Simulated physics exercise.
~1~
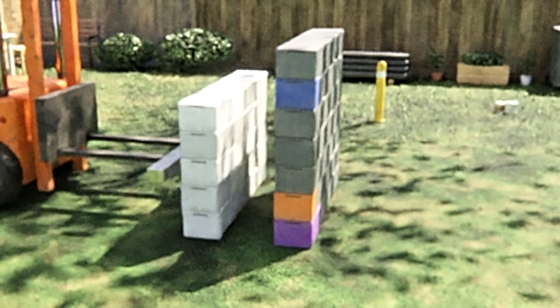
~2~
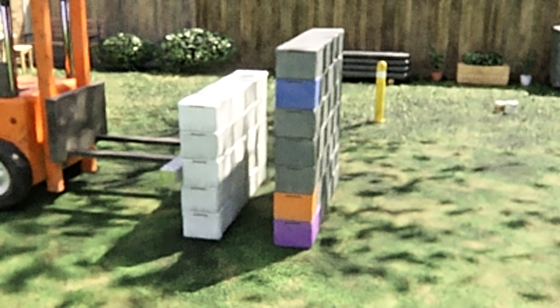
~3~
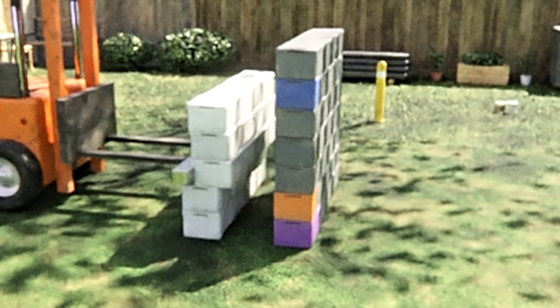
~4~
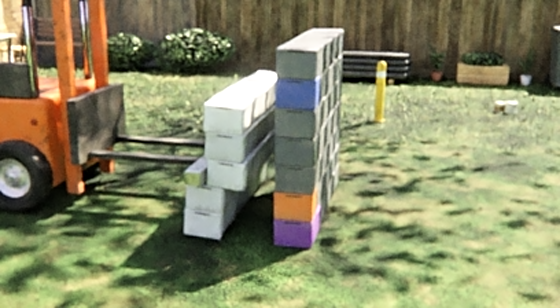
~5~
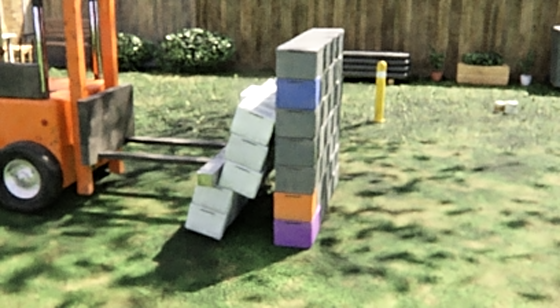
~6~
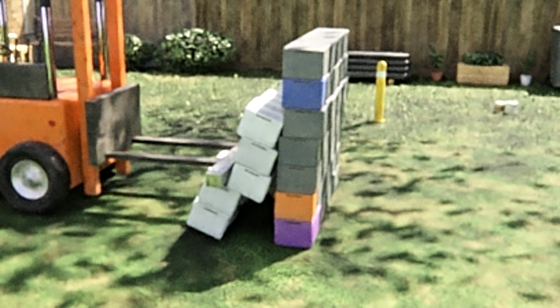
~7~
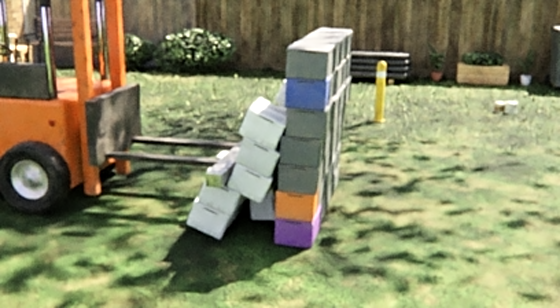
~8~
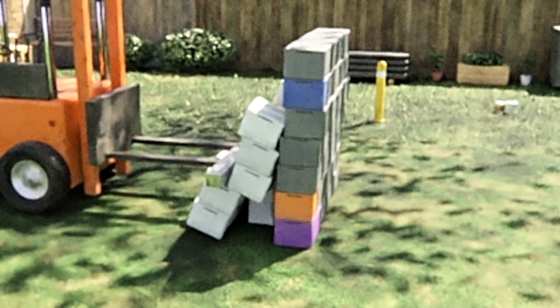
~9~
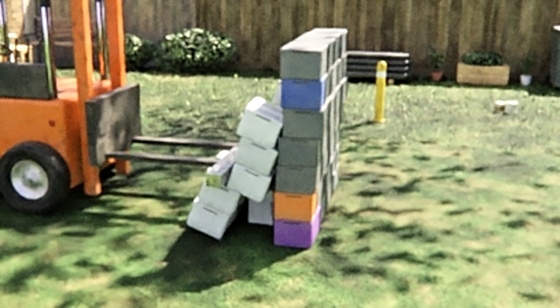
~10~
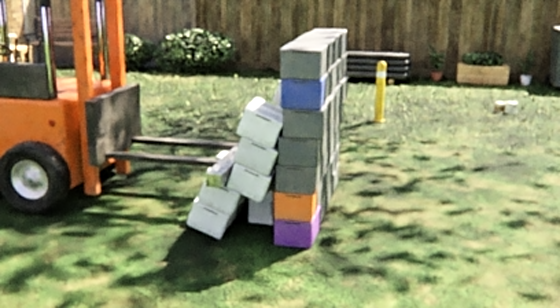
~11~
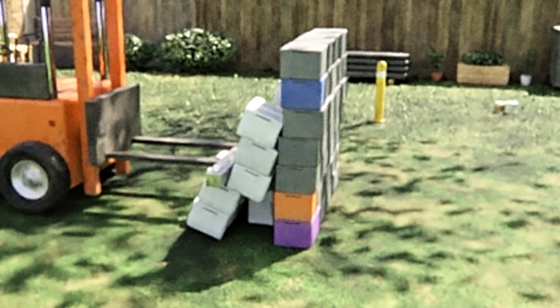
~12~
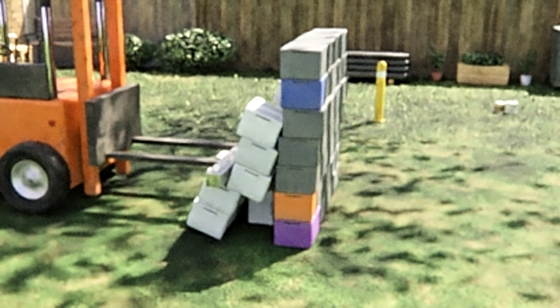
An orange lift truck rolled right and pushed a beam into a short stack of pale boxes, which buckled and slumped against a taller gray wall behind; that wall shifted slightly but stayed standing, its blue, orange and purple boxes still in place.
